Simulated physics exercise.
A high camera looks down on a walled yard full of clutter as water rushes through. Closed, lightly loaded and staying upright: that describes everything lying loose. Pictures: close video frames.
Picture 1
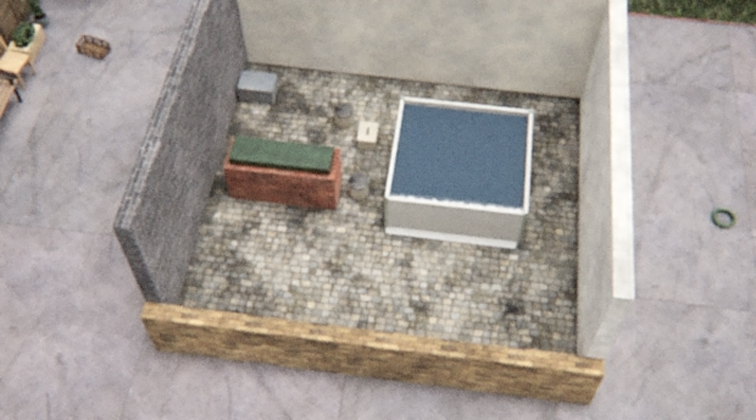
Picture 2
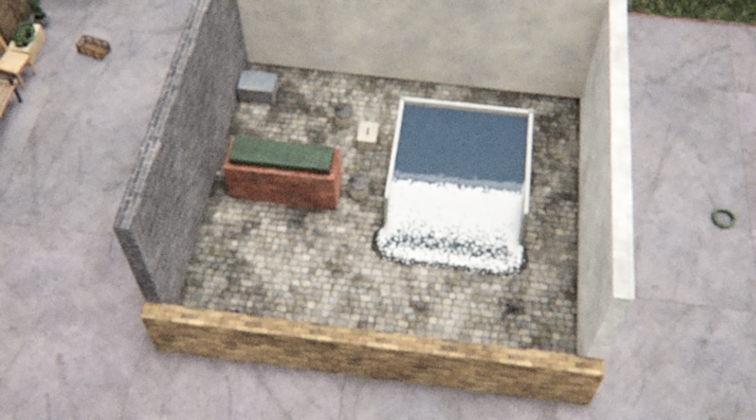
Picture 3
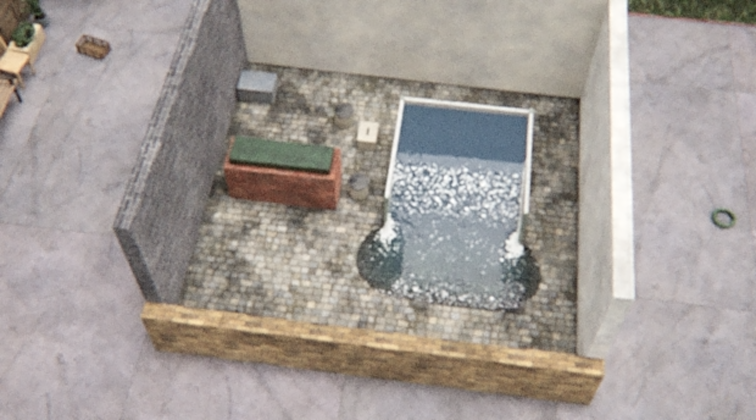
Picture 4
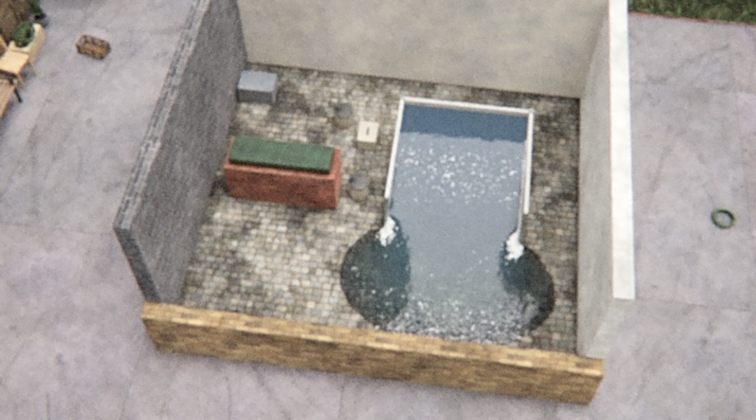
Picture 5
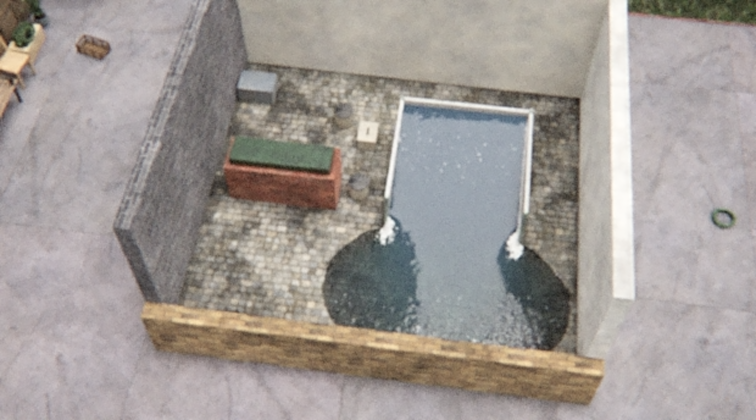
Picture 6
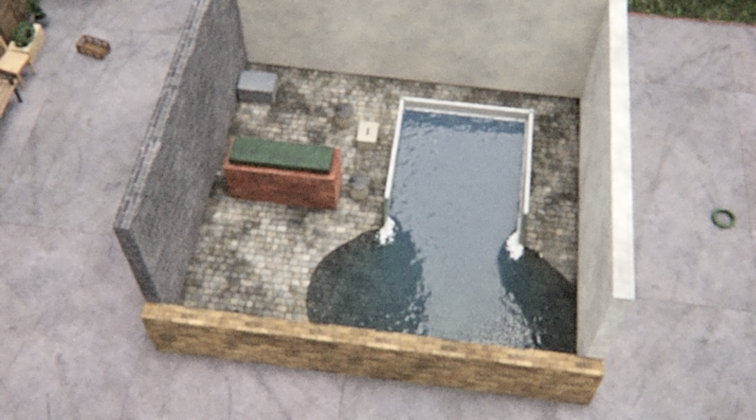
Water burst out of the near side of a white-walled tank and spread across the cobbled yard to the low front wall, while the red brick block with the green top stayed put.
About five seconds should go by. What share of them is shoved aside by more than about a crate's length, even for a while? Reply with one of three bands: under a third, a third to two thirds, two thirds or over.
Under a third.
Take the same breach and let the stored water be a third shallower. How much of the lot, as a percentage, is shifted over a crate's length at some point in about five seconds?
About 0 %.
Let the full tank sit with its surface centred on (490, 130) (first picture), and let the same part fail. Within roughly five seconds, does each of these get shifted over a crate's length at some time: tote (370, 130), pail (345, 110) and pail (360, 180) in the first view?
First never went far, then never went far, then displaced far.
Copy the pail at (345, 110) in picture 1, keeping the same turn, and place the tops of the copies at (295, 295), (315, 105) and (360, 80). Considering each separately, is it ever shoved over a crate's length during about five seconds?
Each in turn: Pushed clear, stays in place, stays in place.
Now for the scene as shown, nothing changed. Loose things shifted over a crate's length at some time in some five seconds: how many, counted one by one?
Counting them up gives 1.
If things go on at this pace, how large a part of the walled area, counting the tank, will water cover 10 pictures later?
I'd put it at around 50 in a hundred.
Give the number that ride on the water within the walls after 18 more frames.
Tally at that point: 0.
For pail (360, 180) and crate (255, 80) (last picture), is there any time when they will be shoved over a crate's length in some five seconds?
One by one, first never cleared it, second passed the mark.
A moment on, 0 of 5 are well off their spots; 0 afloat.
Next, 0 of 5 are well off their spots; 0 afloat.
Later, 0 of 5 are well off their spots; 0 afloat.
In the end, 1 of 5 are well off their spots, and 1 have been at some point; 0 afloat.
